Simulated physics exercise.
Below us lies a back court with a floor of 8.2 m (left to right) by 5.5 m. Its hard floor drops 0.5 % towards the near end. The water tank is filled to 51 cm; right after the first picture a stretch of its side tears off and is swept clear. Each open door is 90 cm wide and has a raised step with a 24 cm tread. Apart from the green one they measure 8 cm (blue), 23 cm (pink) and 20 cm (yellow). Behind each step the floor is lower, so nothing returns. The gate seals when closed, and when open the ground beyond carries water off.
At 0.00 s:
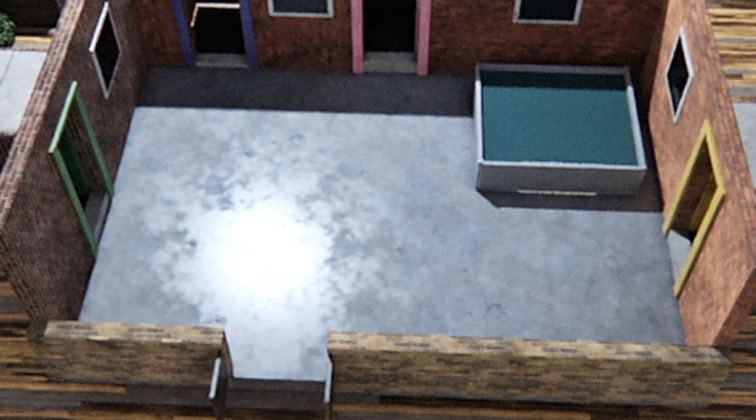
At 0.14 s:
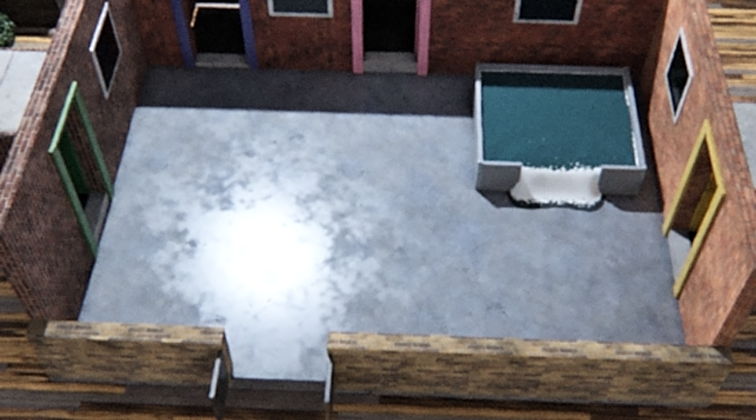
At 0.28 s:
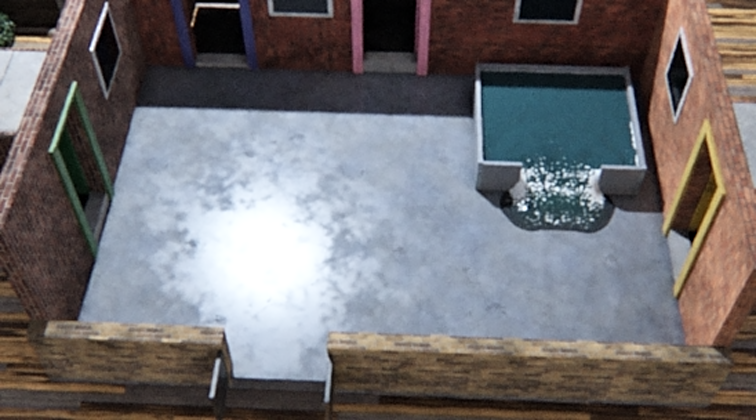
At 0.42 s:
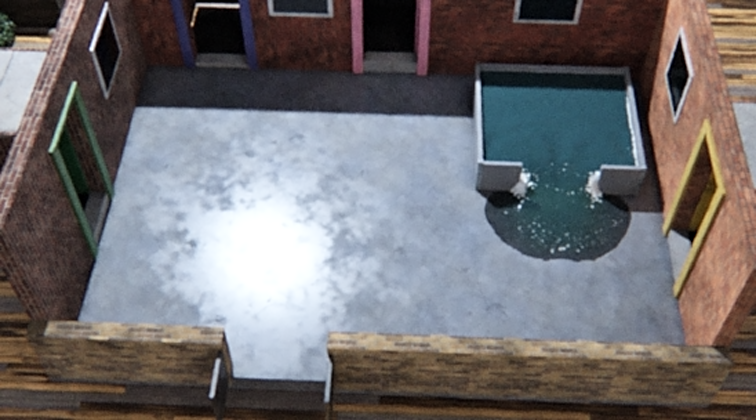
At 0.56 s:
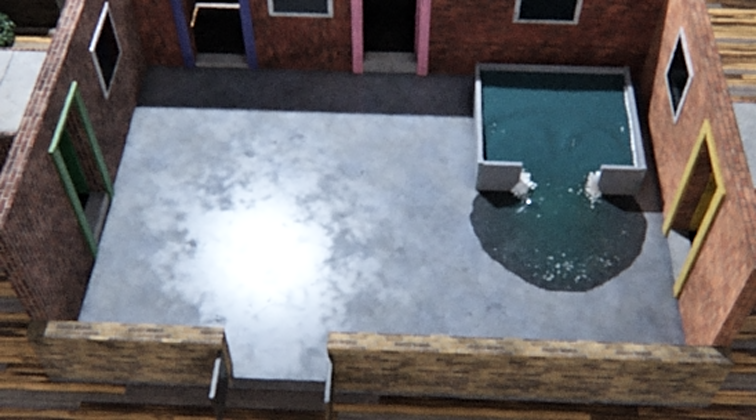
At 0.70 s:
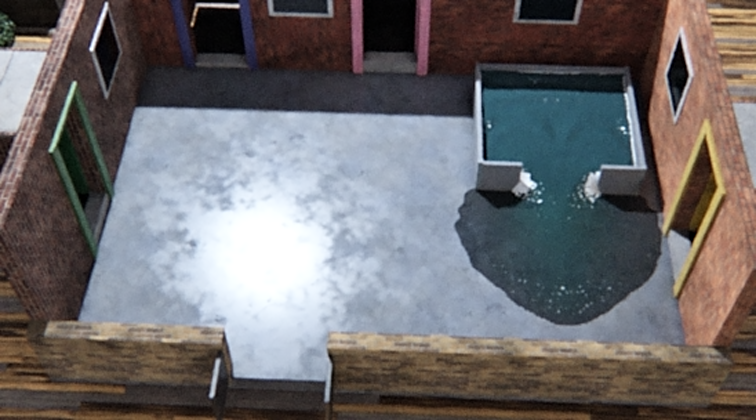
At first, a tank of still, dark green water stands in the back right of a walled brick courtyard with a dry grey floor. Part of its near side gives way and white, foaming water pours out, then spreads across the floor towards the near wall in a widening dark pool.
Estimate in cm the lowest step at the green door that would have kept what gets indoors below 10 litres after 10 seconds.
Close to 7 cm is just enough.
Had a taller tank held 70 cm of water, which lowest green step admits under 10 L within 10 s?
Then roughly 11.0 cm.
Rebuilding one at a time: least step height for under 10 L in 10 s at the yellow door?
About 11.5 cm at yellow.
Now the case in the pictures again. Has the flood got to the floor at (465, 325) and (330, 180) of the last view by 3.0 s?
In turn: Flooded, dry.
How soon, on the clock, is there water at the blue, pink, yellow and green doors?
Arrival: Blue 9.0 s, pink 9.0 s, yellow 0.9 s, green 5.0 s.
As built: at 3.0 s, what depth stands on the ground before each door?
In cm: Blue 0, pink 0, yellow 8, green 0.
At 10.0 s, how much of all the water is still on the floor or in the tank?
About 96 per cent.
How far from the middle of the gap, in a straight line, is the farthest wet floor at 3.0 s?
About 5.8 m.
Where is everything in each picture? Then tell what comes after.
The water tank at (556, 117) is whole and still, 51 cm deep; the green door at (86, 181) is dry, in the first frame.
The front is at (527, 205), 0.3 m from the gap at (557, 183); 0.3 m2 of floor is wet, 51 cm left at the back, in the second frame.
The gap is at (557, 184), the front 0.7 m out at (528, 225); the back of the water tank holds 51 cm, in the third frame.
Water pours out at (557, 184) and has run 1.2 m, to (534, 252); about 7 cm deep outside, 51 cm at the back, in the fourth frame.
The front is at (545, 284), 1.7 m from the gap at (557, 183); 2.9 m2 of floor is wet, 51 cm left at the back, in the fifth frame.
The front is at (556, 318), 2.2 m from the gap at (557, 183); 4.1 m2 of floor is wet, 47 cm left at the back; the green door at (86, 181), 6.7 m from the gap, is still 5.4 m from the nearest water, in the sixth frame.
After 1.4 s water covers 20 % of the floor, deepest (28 cm) near (559, 200); it has not reached the green door.
After 3.0 s water covers 30 % of the floor, deepest (26 cm) near (630, 376); it has not reached the green door.
After 10.0 s water covers 80 % of the floor, deepest (10 cm) near (616, 375); 7 cm at the green door, 0 litres in over its 22 cm step.
At the green door as built, the water arrived by 5.3 s and peaked near 10 cm at 8.0 s.
Run again over the same 10 s with other heights there, 16 litres in over 6 cm, 1 litre over 8.5 cm. The limit of 10 litres is kept from about 7 cm up.
